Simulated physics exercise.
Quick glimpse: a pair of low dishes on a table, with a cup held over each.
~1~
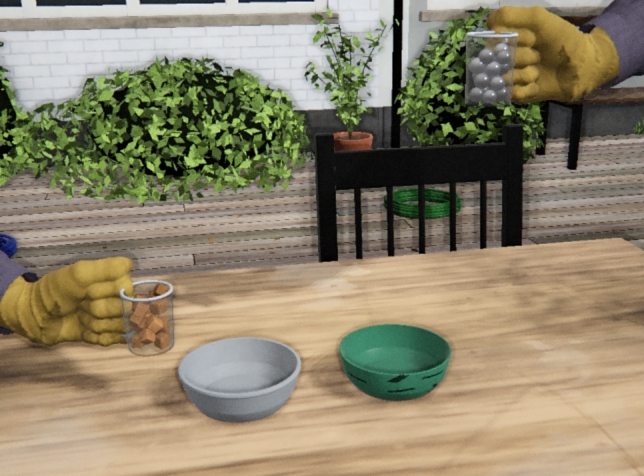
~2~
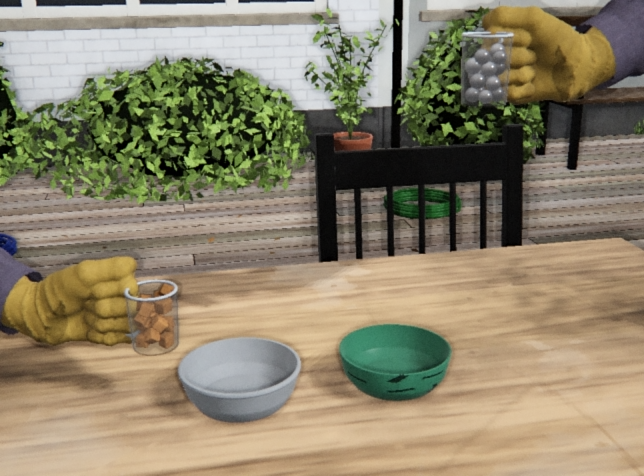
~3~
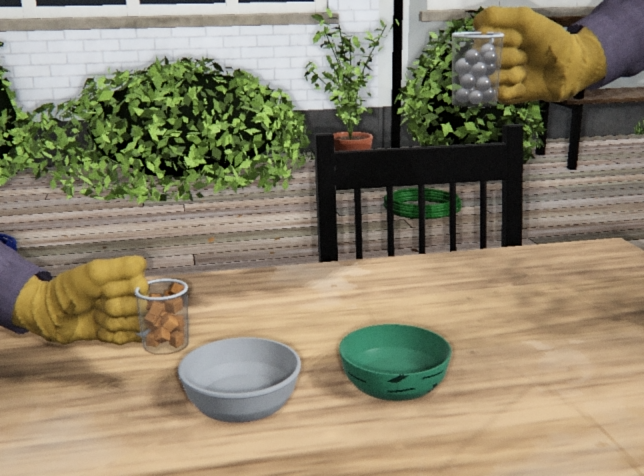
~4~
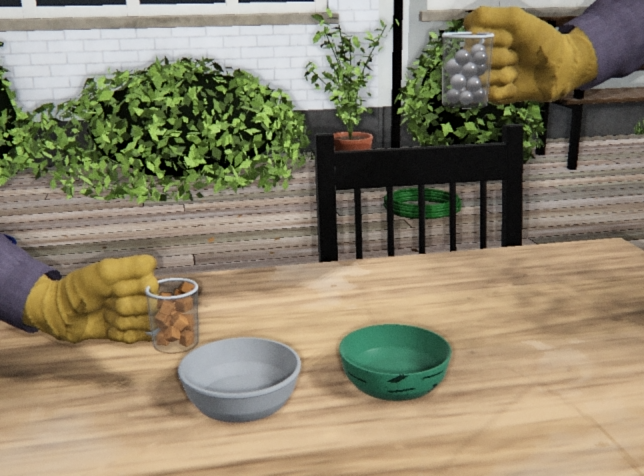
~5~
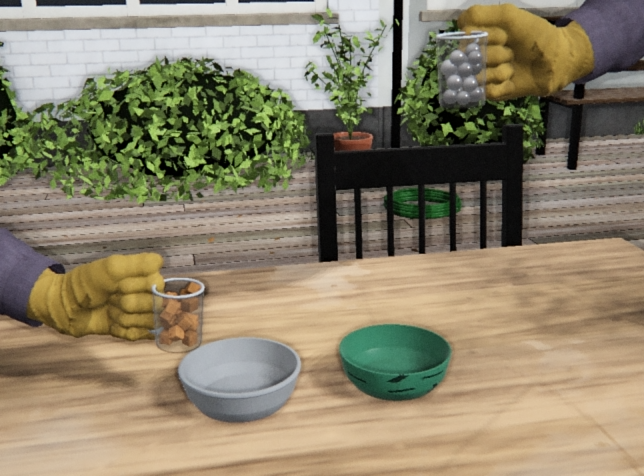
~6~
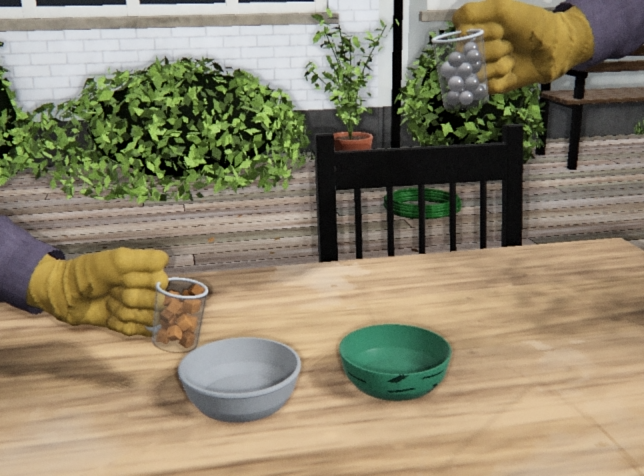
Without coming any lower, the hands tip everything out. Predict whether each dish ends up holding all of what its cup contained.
On the left the dish: Full capture; right: Partial capture.
Then, 0.47 s on from there, left, the whole lot still in the cup; right, the whole lot still in the cup.
Then, 0.98 s on from there, left, the whole lot still in the cup; right, the whole lot still in the cup.
Then, 1.57 s on from there, left, a little still in the cup, the bulk in the dish, a little in the air; right, near a third in the dish, a little outside the dish, near half in the air.
In the end, left, the whole lot in the dish, none at all outside the dish; right, near half in the dish, near half outside the dish.
